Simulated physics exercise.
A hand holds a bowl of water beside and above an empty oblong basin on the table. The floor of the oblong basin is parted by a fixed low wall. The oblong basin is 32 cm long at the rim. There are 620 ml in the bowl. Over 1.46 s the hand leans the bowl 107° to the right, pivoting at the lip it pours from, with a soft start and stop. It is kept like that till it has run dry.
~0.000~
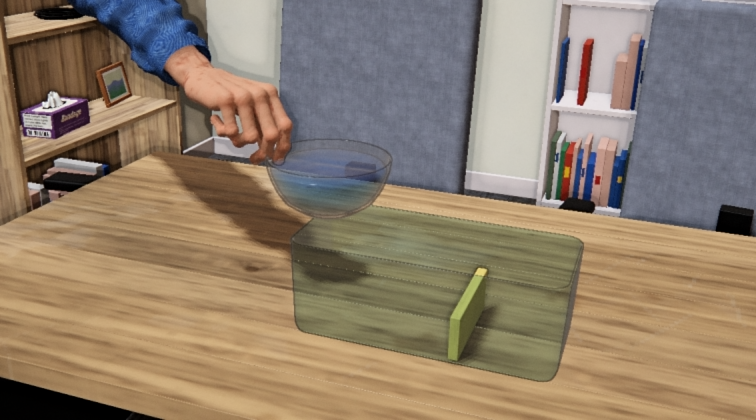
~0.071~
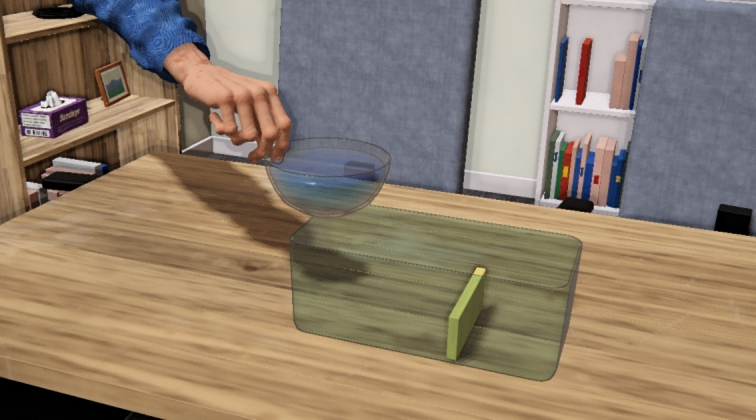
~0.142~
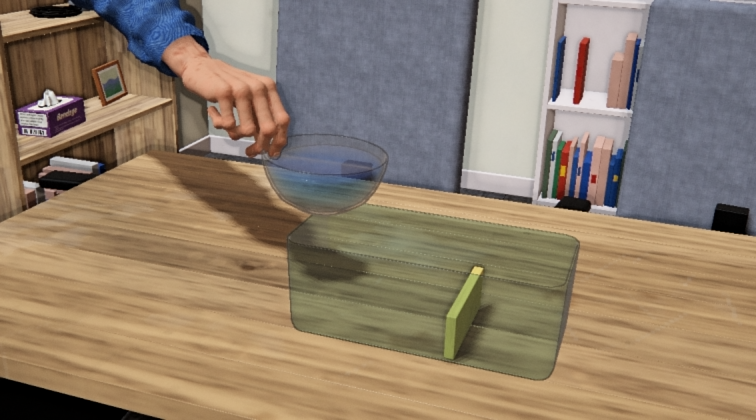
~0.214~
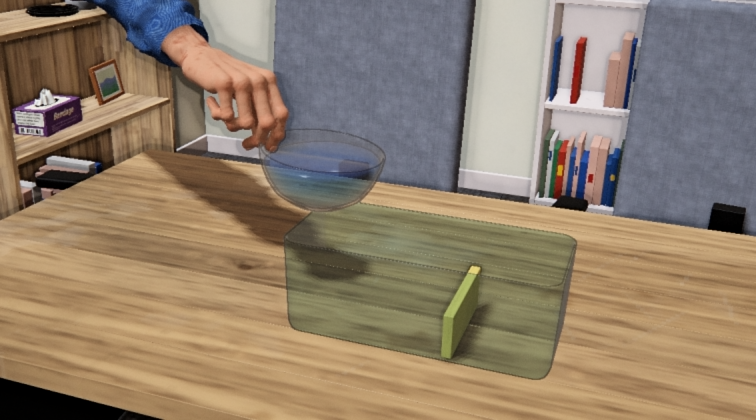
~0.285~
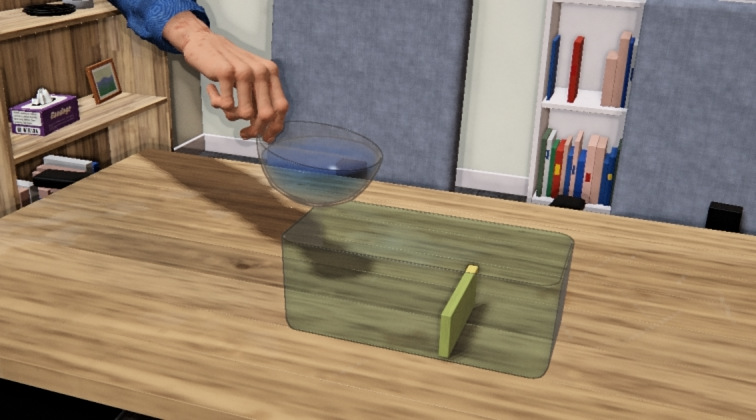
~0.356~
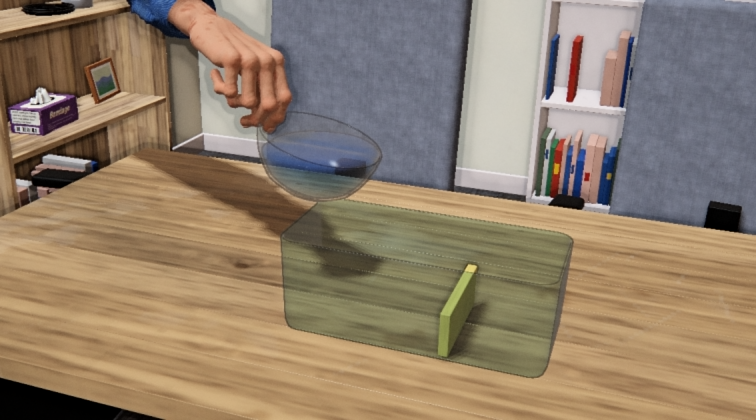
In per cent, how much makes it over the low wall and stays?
Roughly 13 per cent is past the wall.
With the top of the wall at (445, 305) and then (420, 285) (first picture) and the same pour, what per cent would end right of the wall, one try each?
First 70, then 95 per cent.
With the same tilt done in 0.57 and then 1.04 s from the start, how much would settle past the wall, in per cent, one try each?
First 40, then 30 per cent.
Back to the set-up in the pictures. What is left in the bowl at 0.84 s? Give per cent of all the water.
Some 32 per cent.
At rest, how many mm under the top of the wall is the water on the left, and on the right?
Some 36 mm on the left and 50 mm on the right.
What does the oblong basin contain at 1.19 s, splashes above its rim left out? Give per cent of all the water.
Some 94 per cent.
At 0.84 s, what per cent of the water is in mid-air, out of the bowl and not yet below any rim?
Near 32 in a hundred.
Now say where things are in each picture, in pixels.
The first frame shows tilt 0°; pouring edge (388, 167); surface from (278, 158) to (387, 172); the oblong basin's rim runs from (312, 221) to (577, 265); the wall's top is at (470, 293).
The second frame shows tilt 1°; pouring edge (387, 166); surface from (277, 156) to (385, 171).
The third frame shows tilt 2°; pouring edge (384, 166); surface from (274, 153) to (383, 168).
The fourth frame shows tilt 6°; pouring edge (381, 165); surface from (272, 149) to (380, 165).
The fifth frame shows tilt 10°; pouring edge (378, 164); surface from (269, 144) to (379, 160).
The sixth frame shows tilt 15°; pouring edge (377, 164); surface from (269, 139) to (379, 159); 2 per cent is over the edge.
Then, 0.84 s in, the tilt is 66° and 33 per cent is still to pour, 35 is left of the wall and 0 right of it.
Then, 1.19 s in, the tilt is 98° and 0 per cent is still to pour, 82 is left of the wall and 13 right of it.
Then, 1.56 s in, the tilt is 107° and 0 per cent is still to pour, 86 is left of the wall and 13 right of it.
Then, 1.96 s in, the tilt is 107° and 0 per cent is still to pour, 86 is left of the wall and 13 right of it.
Finally, 86 per cent lies left of the wall, 13 right of it and 1 outside.
